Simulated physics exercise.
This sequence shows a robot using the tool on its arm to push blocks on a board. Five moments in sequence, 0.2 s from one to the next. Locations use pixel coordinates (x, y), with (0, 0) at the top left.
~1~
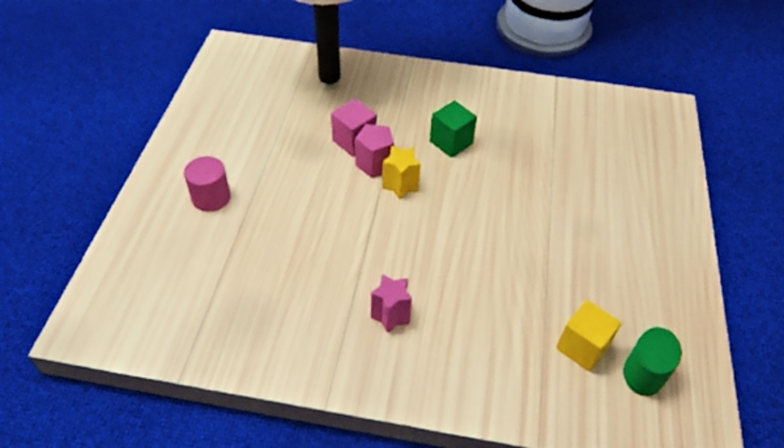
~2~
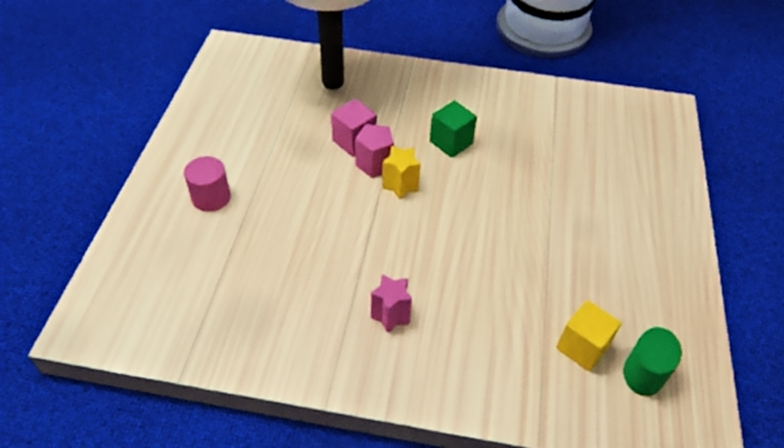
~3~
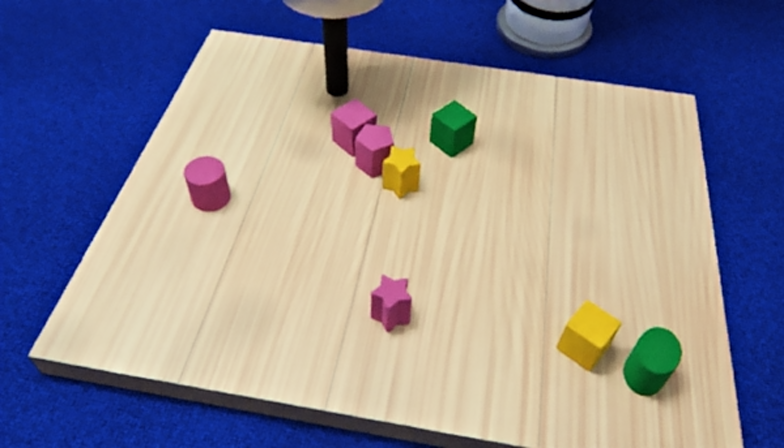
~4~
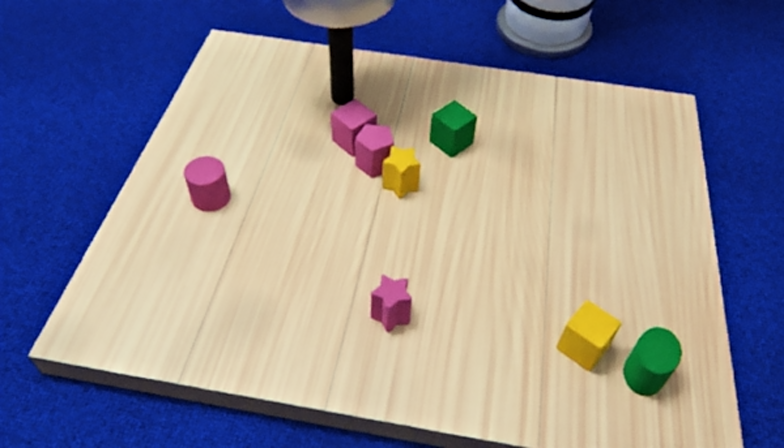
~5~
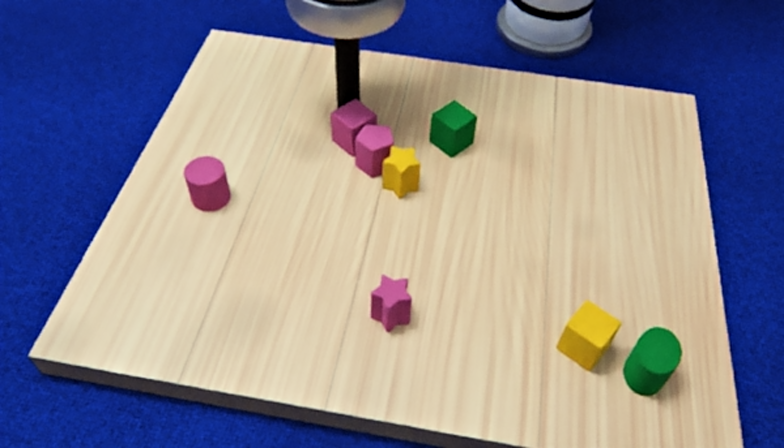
Black robot tool moving slightly down and right across a wooden board toward a pink cube, while the colourful blocks stay still.
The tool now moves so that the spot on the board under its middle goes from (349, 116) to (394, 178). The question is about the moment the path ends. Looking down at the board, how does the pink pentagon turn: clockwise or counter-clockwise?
It twists against the clock when seen from above.
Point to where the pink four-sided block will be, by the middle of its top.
My estimate: (349, 139).
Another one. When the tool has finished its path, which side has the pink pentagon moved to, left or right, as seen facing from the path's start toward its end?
The pink pentagon goes right.
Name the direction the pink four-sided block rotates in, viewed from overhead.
It twists clockwise.
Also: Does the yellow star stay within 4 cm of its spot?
Answer: Yes.
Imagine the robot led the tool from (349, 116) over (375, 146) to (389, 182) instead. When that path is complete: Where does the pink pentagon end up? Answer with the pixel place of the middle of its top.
It is at (370, 172).
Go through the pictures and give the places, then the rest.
Lower end of the tool at (330, 77), tops of blocks, pink four-sided block at (354, 113), pink pentagon at (375, 136), yellow star at (402, 158), green four-sided block at (455, 114), in the first frame.
Tool at (333, 83), blocks as before, in the second frame.
Tool at (337, 90), blocks as before, in the third frame.
Tool at (343, 98), blocks as before, in the fourth frame.
Tool at (349, 108), pink four-sided block at (354, 113), pink pentagon at (375, 136), yellow star at (402, 158), green four-sided block at (455, 114), in the fifth frame.
What follows on the original path. One third of the way, tool at (363, 128); pink four-sided block at (352, 128), turned 45° clockwise; pink pentagon at (377, 151), turned 45° anticlockwise; yellow star at (407, 161).
Two thirds of the way, tool at (378, 149); pink four-sided block at (350, 138), turned 90° clockwise; pink pentagon at (376, 156), turned 55° anticlockwise; yellow star at (408, 162), turned 15° anticlockwise.
At the end, tool at (394, 170); pink four-sided block at (349, 139), turned 95° clockwise; pink pentagon at (375, 167), turned 30° anticlockwise; yellow star at (414, 167), turned 30° anticlockwise; green four-sided block not moved.
